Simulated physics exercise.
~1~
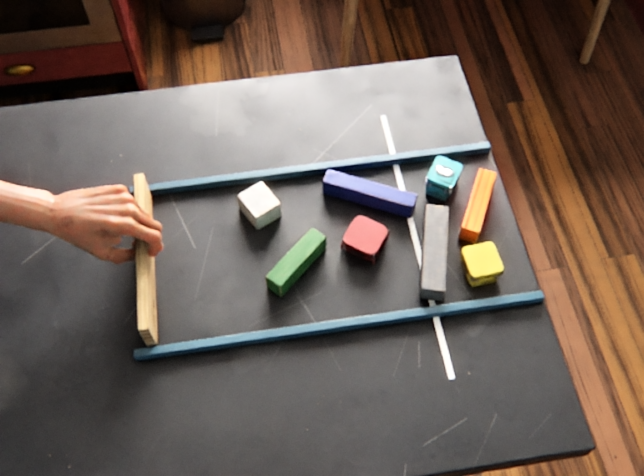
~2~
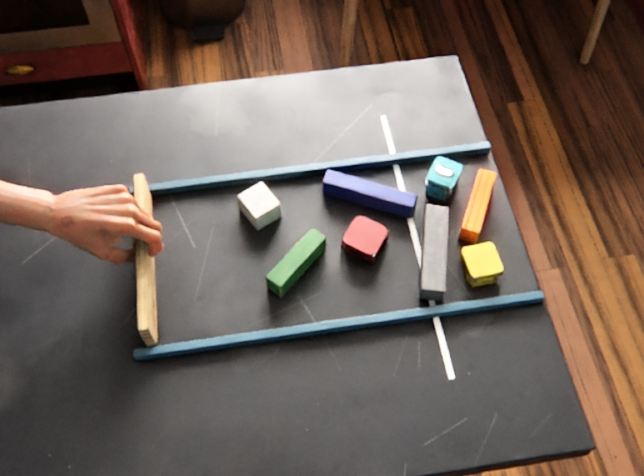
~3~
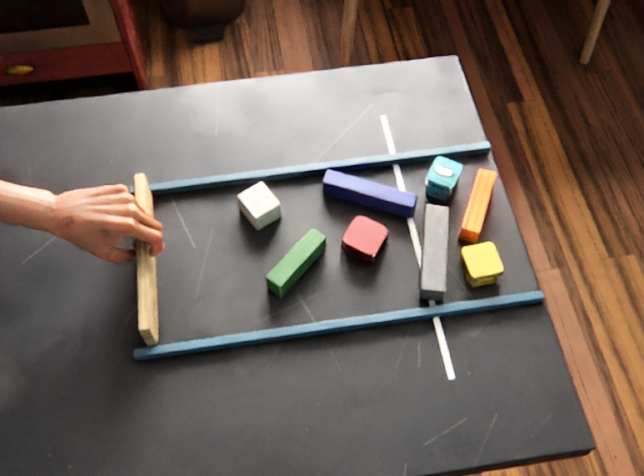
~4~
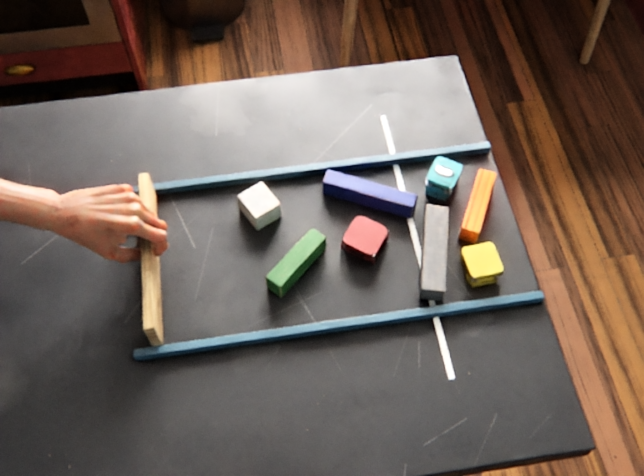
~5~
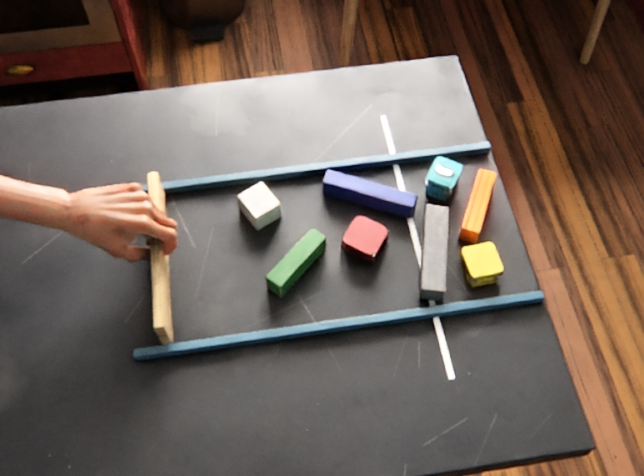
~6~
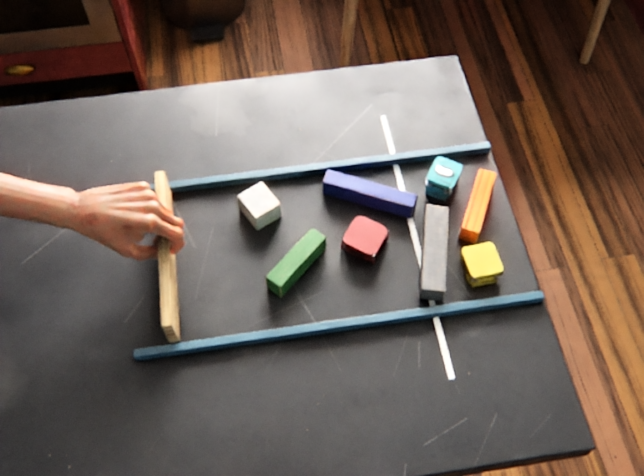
A hand sliding a wooden board slightly right between two blue rails, while the coloured blocks ahead of it stay still.
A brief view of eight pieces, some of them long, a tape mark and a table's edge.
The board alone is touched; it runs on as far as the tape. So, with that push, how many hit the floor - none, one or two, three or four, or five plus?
I'd say none.
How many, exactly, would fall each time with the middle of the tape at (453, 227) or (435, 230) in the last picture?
Well, you'd get 2 the first time and 1 the second time.
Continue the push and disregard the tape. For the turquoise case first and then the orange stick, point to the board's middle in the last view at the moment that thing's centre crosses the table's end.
The middle is at (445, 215) when it's the turquoise case, and at (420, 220) when it's the orange stick.
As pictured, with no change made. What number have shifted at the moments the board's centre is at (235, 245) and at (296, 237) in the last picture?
At that stage 0; at the next, 2.
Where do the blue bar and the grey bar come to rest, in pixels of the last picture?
One ends up near (445, 178) and the other near (480, 252).
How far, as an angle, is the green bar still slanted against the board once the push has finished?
It comes to around 0 degrees.
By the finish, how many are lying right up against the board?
All in all, 3.
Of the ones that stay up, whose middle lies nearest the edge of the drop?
Orange stick.
Early on, none off yet; orange stick at rest near (478, 205); yellow case at rest near (480, 265); turquoise case at rest near (443, 179).
Finally, the number that fall off is zero.
